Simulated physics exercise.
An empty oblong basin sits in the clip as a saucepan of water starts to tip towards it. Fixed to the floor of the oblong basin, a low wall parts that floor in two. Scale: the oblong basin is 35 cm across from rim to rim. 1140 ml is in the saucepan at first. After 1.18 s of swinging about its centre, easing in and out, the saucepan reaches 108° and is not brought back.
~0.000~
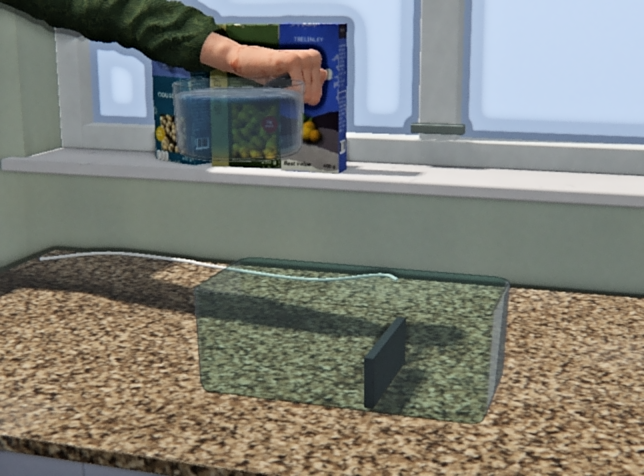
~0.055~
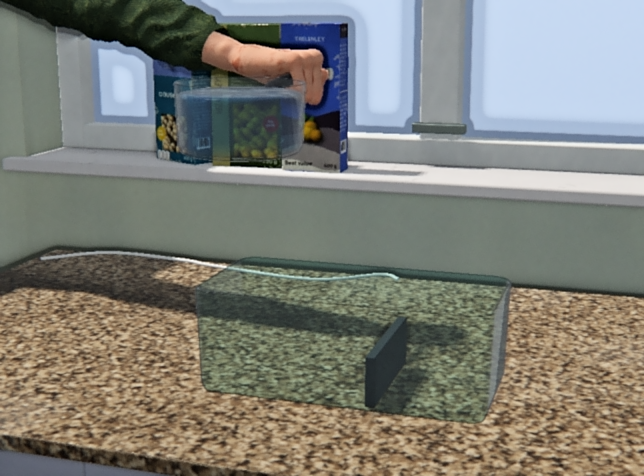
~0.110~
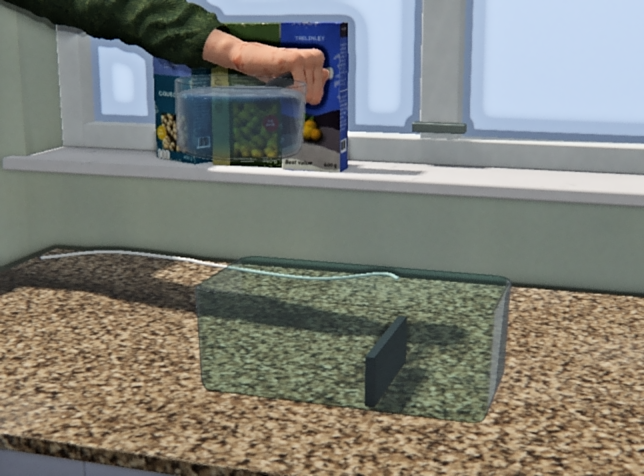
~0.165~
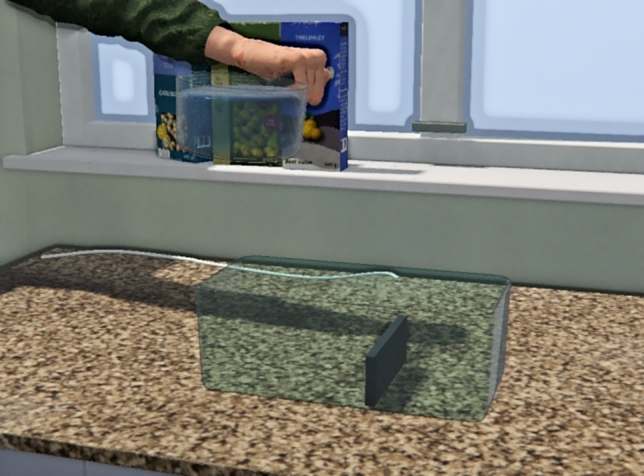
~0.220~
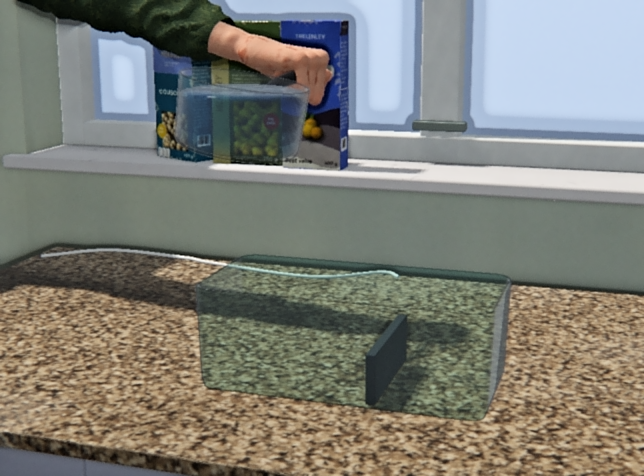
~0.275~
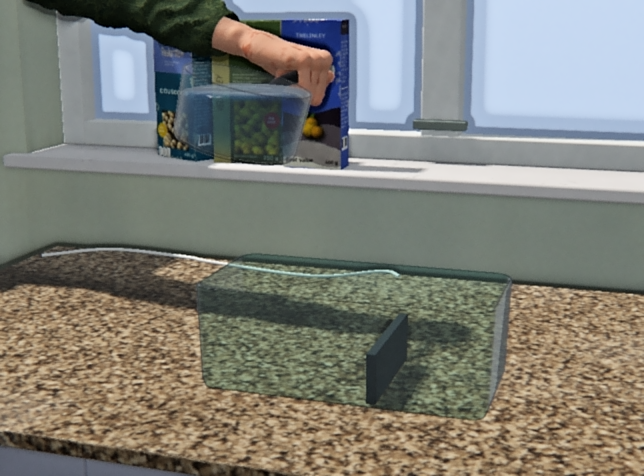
A clear container of water, held by a hand in a dark green sleeve, tilts slowly and slightly to the right before boxes on a windowsill, while an empty transparent basin with a low dark divider stays still on the speckled countertop.
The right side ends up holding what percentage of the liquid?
About 29 in every hundred parts.
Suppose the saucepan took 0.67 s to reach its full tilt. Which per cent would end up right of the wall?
That would be about 10 in a hundred, I'd say.
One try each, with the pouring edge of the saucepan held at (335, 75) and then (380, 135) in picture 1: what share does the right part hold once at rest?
Around 70 per cent first, around 90 per cent next.
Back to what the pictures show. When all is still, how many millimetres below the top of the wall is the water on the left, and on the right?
Some 38 mm on the left and 44 mm on the right.
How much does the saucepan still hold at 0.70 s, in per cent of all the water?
Around 52 percent.
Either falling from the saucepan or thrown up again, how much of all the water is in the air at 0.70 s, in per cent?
36 %.
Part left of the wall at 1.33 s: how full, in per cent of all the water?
The fraction is near 68 percent.
After 0.70 s the tilt is 69° and 52 per cent is still to pour, 9 is left of the wall and 3 right of it.
After 1.01 s the tilt is 102° and 9 per cent is still to pour, 51 is left of the wall and 28 right of it.
After 1.33 s the tilt is 108° and 0 per cent is still to pour, 68 is left of the wall and 28 right of it.
After 1.68 s the tilt is 108° and 0 per cent is still to pour, 69 is left of the wall and 29 right of it.
In the end 69 per cent lies left of the wall, 29 right of it and 2 outside.
